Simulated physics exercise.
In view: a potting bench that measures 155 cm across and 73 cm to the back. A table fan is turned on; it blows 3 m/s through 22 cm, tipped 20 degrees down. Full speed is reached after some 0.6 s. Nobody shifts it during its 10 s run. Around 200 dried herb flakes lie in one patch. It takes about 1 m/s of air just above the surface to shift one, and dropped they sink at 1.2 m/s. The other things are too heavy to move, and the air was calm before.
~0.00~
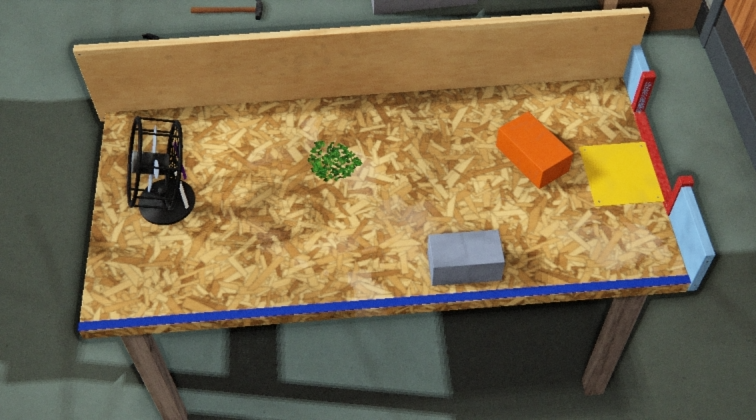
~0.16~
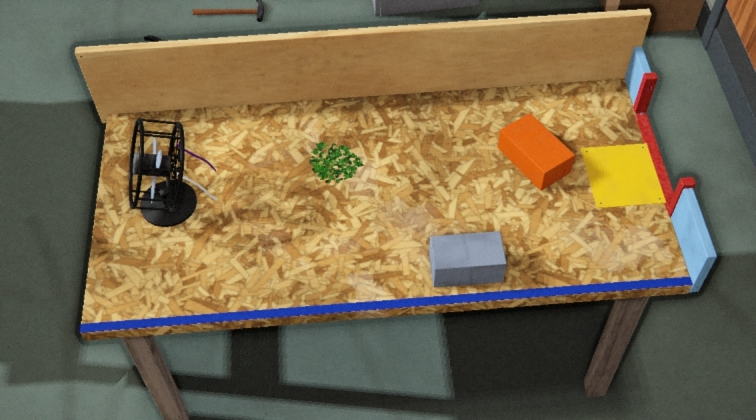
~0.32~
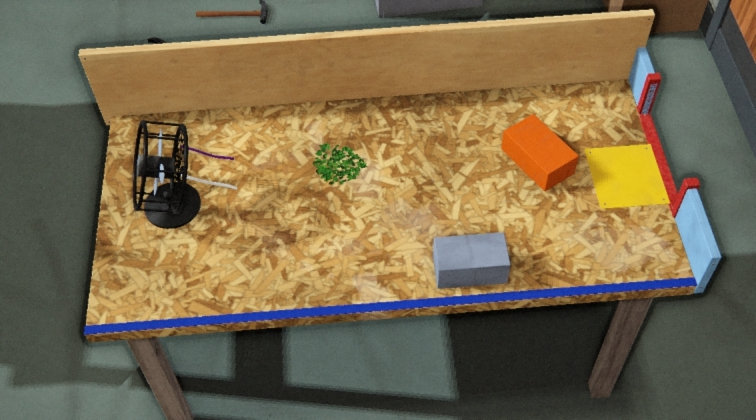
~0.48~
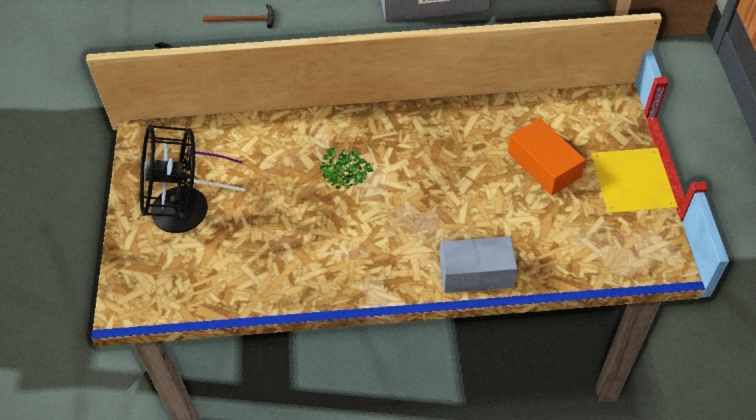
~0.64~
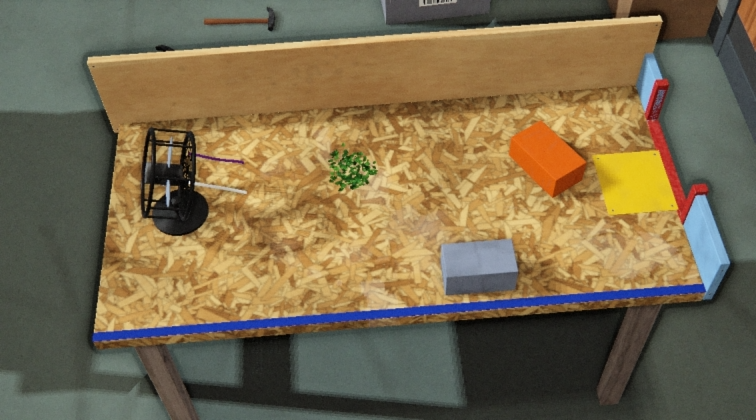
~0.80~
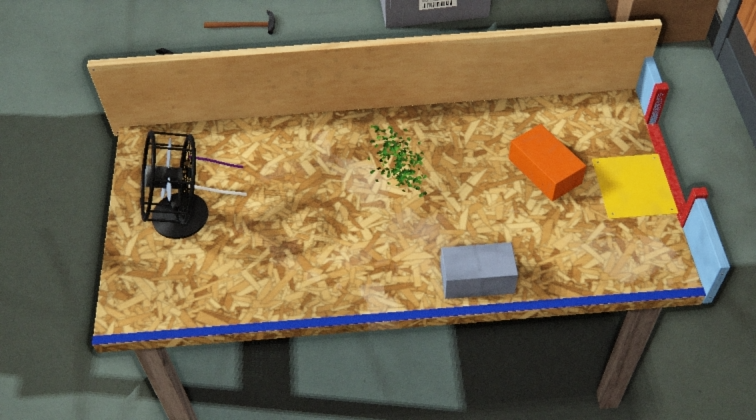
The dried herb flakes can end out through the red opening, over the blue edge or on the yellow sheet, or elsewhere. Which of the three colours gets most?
It is red that takes the most.
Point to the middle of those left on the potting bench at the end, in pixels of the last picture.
At about (637, 92).
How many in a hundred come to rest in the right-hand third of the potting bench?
Some 40 per cent.
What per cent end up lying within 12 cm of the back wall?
Near 40 %.
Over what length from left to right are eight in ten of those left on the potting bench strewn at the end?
About 0 cm.
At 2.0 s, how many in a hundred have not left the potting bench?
Some 60 per cent.
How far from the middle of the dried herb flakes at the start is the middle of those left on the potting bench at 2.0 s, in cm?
About 90 cm.
After 2.0 s, 38 % are out through the red opening, 3 % over the blue edge and 2 % on the yellow sheet; the middle of those still in play is near (638, 97); 56 % have settled or left.
After 3.2 s, 44 % are out through the red opening, 5 % over the blue edge and 1 % on the yellow sheet; the middle of those still in play is near (638, 95); 72 % have settled or left.
After 5.5 s, 45 % are out through the red opening, 9 % over the blue edge and 0 % on the yellow sheet; the middle of those still in play is near (637, 93); 78 % have settled or left.
After 10.0 s, at the end, 48 % are out through the red opening, 9 % over the blue edge and 0 % on the yellow sheet; the middle of those still in play is near (637, 92).
